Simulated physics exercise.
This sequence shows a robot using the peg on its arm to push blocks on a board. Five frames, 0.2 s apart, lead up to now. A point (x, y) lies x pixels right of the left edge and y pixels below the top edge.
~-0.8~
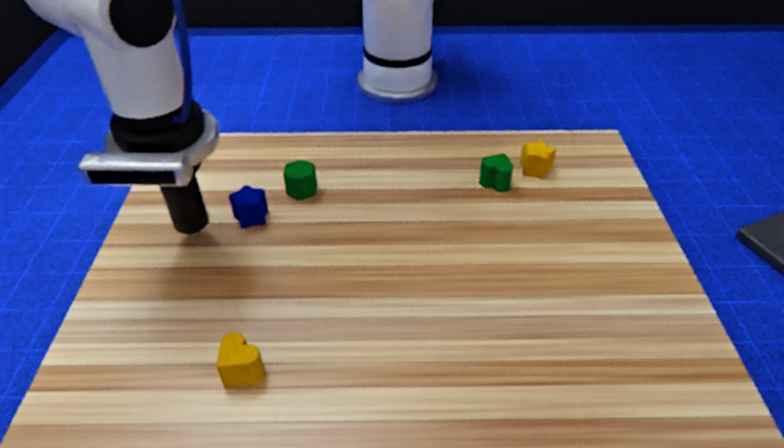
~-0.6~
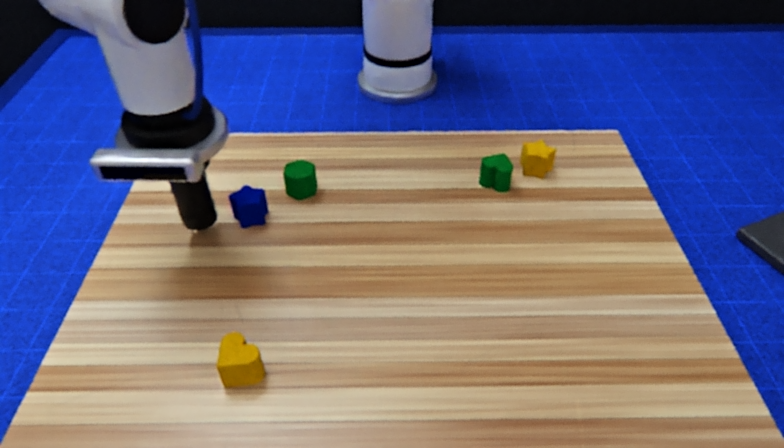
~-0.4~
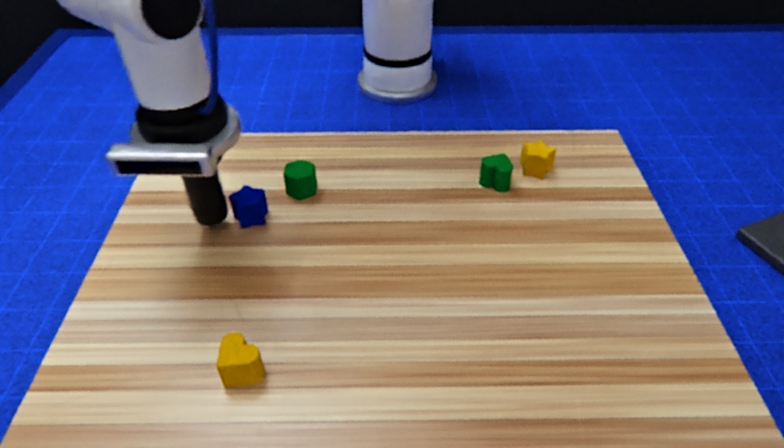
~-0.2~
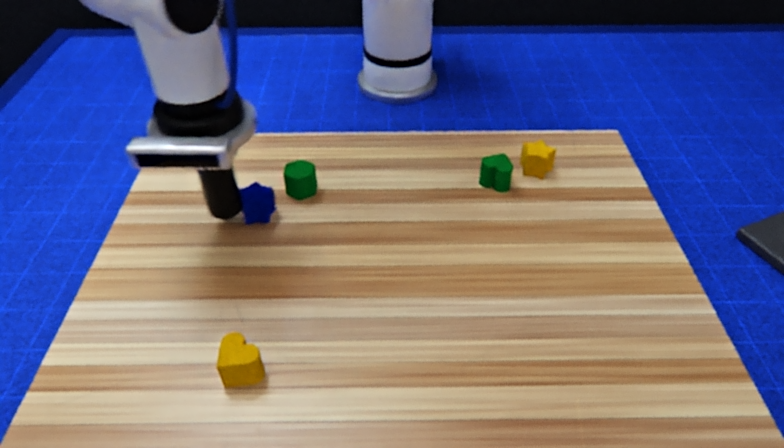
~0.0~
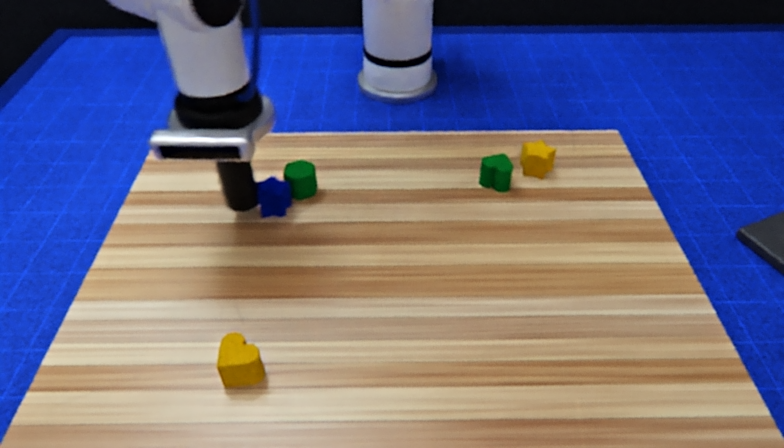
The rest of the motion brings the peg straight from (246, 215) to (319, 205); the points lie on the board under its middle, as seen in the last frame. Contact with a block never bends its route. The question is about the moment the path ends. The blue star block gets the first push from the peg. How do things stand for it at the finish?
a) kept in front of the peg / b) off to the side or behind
I'll go with a - kept in front of the peg.
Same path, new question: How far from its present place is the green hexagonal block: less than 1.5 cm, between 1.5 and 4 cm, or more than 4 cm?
The green hexagonal block moves over 4 cm.
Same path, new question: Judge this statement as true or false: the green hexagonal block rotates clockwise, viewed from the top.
That is false.
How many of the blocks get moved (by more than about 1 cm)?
Moved: 2.
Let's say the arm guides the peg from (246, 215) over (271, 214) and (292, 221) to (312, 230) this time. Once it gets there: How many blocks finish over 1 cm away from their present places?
I reckon the push displaces two of the blocks by more than 1 cm.
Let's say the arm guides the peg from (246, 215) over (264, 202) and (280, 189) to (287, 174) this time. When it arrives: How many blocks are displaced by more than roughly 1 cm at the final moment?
The push moves two blocks more than 1 cm.
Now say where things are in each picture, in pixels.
Lower end of the peg at (192, 224), tops of blocks, blue star block at (247, 195), green hexagonal block at (299, 168), in the first frame.
Peg at (201, 220), blocks as before, in the second frame.
Peg at (212, 215), blocks as before, in the third frame.
Peg at (226, 209), blue star block at (254, 192), in the fourth frame.
Peg at (243, 202), blue star block at (271, 186), green hexagonal block at (299, 168), in the fifth frame.
What follows on the original path. Halfway along, peg at (282, 197); blue star block at (308, 178), turned 15° anticlockwise; green hexagonal block at (318, 160), turned 15° anticlockwise.
At the end, peg at (318, 193); blue star block at (341, 169), turned 45° anticlockwise; green hexagonal block at (333, 152), turned 45° anticlockwise.
